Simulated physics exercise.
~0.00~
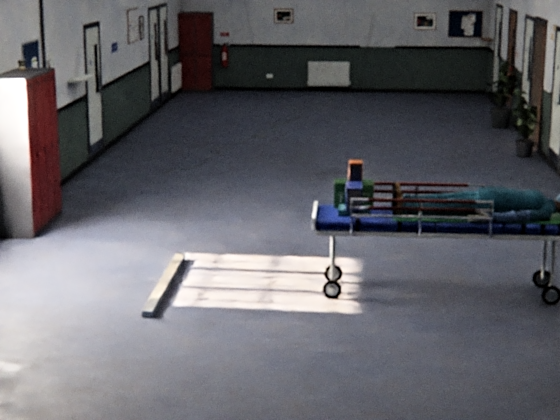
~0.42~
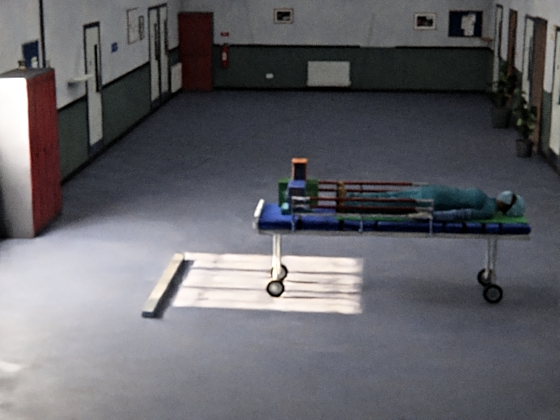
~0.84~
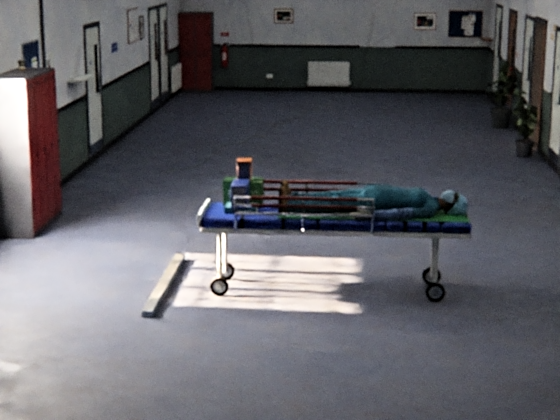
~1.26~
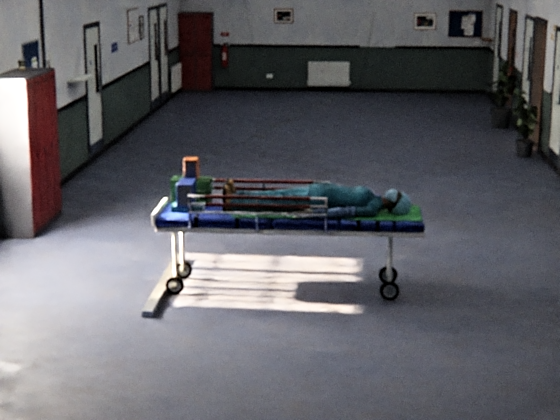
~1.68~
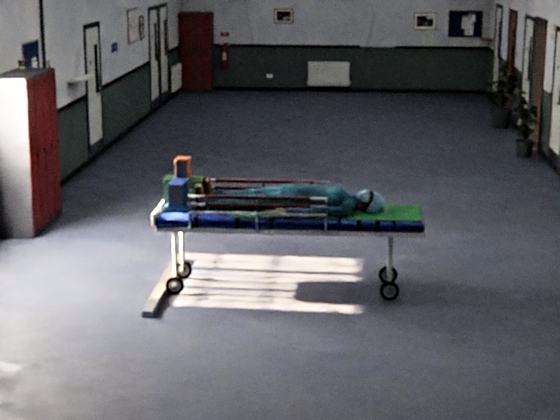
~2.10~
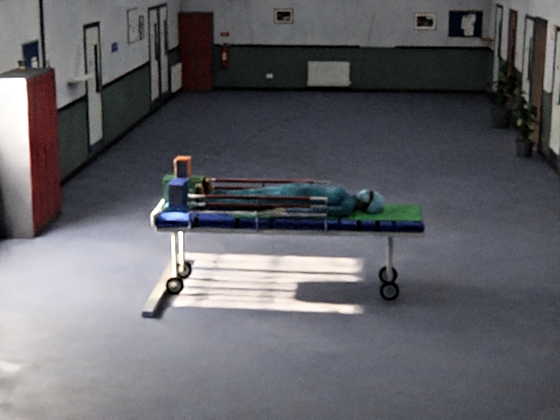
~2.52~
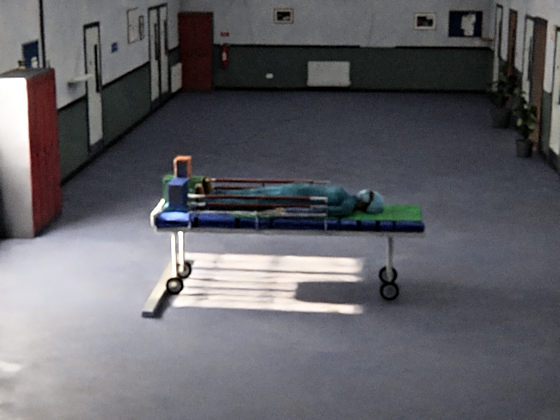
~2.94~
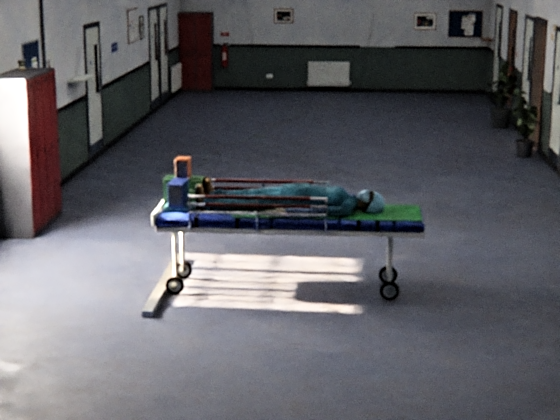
A wheeled stretcher with a blue and green top rolls leftward across the grey floor of a large hall, seen from a raised, still viewpoint. A person in teal lies on it, head to the right, with a blue monitor, a green holdall, a teal folder and an orange pump grouped at the left end. Red lockers stand at left, and a pale sill lies beside a sunlit patch. The stretcher meets the sill and halts. The person slides slightly farther left, stopping short of the foot end, and everything stays aboard, the pump still upright.
